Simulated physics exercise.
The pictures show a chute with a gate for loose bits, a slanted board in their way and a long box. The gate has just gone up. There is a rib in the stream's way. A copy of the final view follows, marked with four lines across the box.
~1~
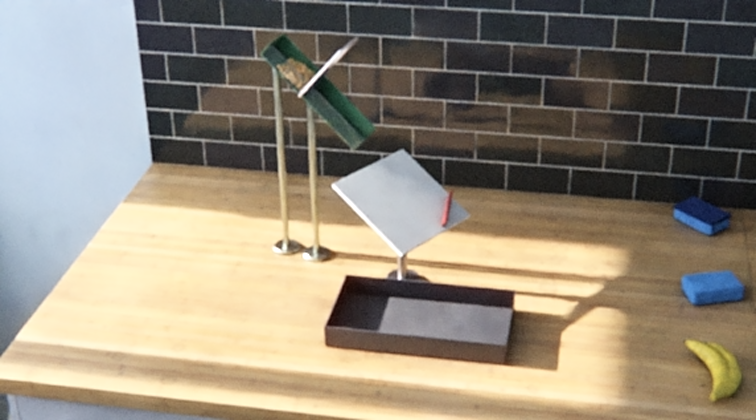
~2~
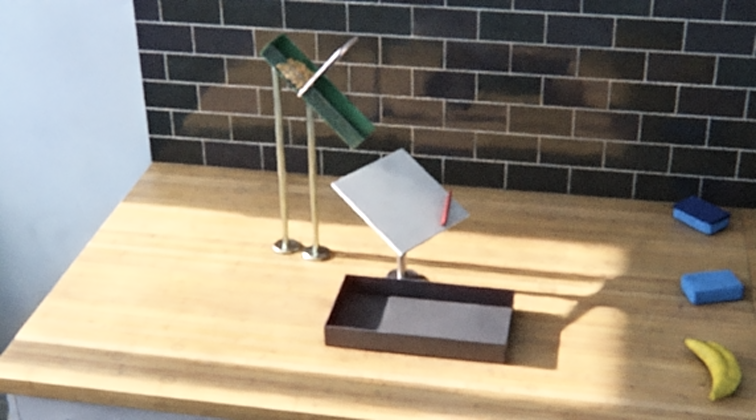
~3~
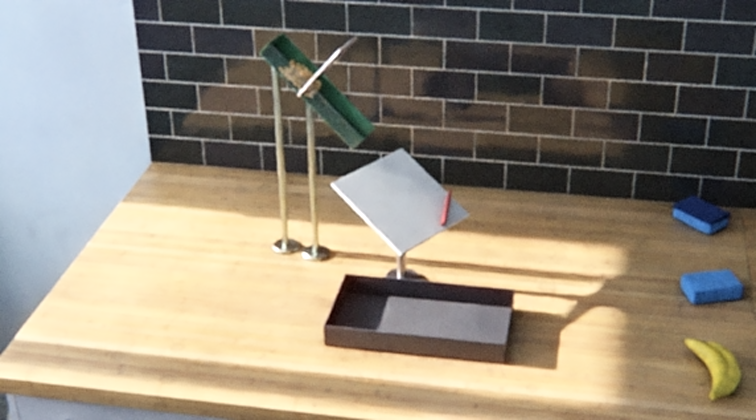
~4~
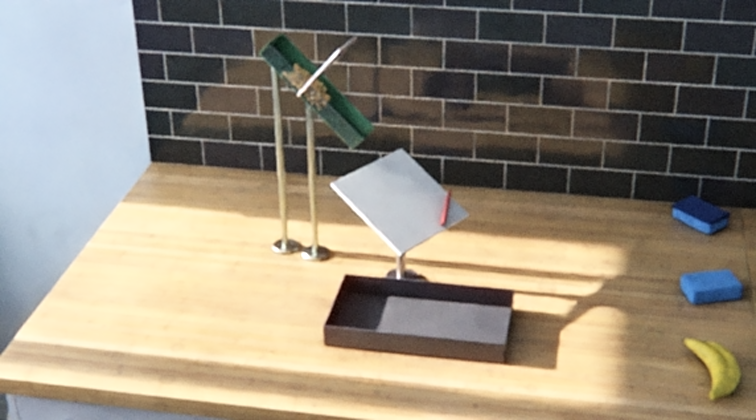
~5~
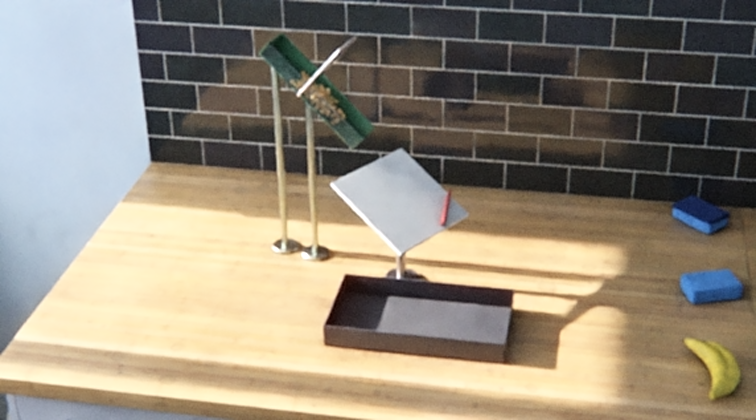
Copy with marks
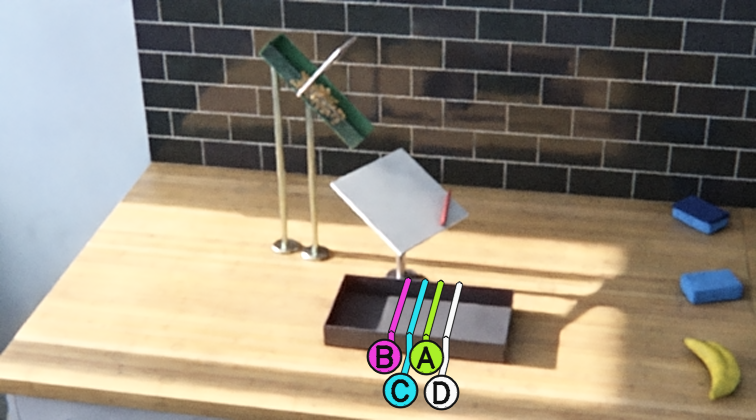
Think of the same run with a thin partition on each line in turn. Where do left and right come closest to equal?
Go for D.
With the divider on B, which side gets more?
Right.
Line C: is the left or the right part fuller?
More lands on the right.
On the marked copy, line A crosses the front rim at (426, 336); line B crosses the front rim at (391, 332); line C crosses the front rim at (409, 334); line D crosses the front rim at (446, 338).
If A is chosen, of what is caught, just a few on the left of the divider, almost all on the right.
If B is chosen, of what is caught, not one piece on the left of the divider, every piece on the right.
If C is chosen, of what is caught, not one piece on the left of the divider, every piece on the right.
If D is chosen, of what is caught, roughly half on the left of the divider, roughly half on the right.
